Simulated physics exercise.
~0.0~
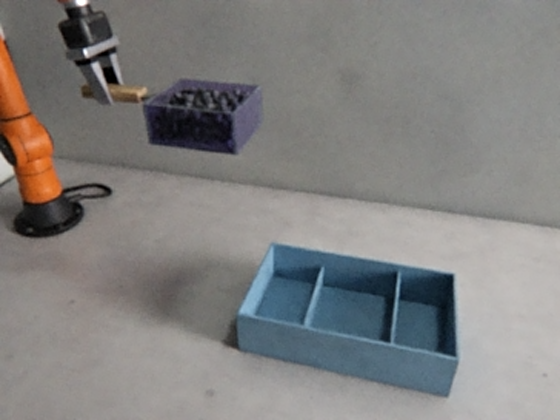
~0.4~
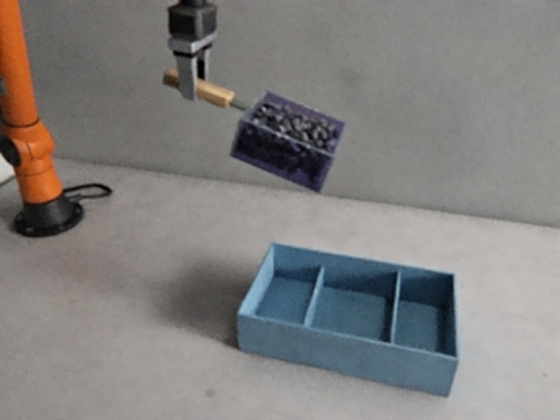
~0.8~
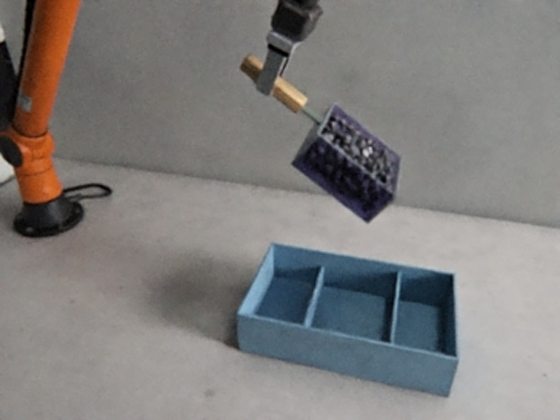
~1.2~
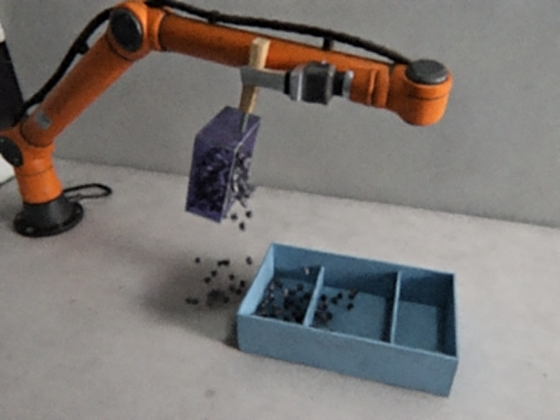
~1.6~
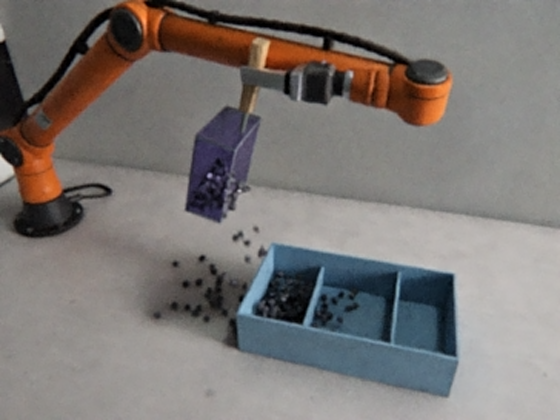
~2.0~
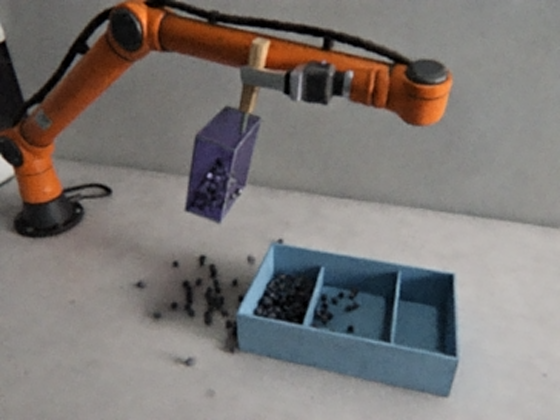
An orange robot arm, seen from slightly above in a plain grey room, grips a small purple box of dark pebbles by its wooden handle at the upper left. A blue crate with three compartments sits on the grey floor at the lower right. The arm carries the box rightward, tilting it steadily, then draws it back left and tips it steeply. Pebbles pour out, some into the crate and others onto the floor beside it. The flow dwindles, leaving most of the spilled pebbles in the left compartment, a few in the middle, none in the right, and some still in the box.
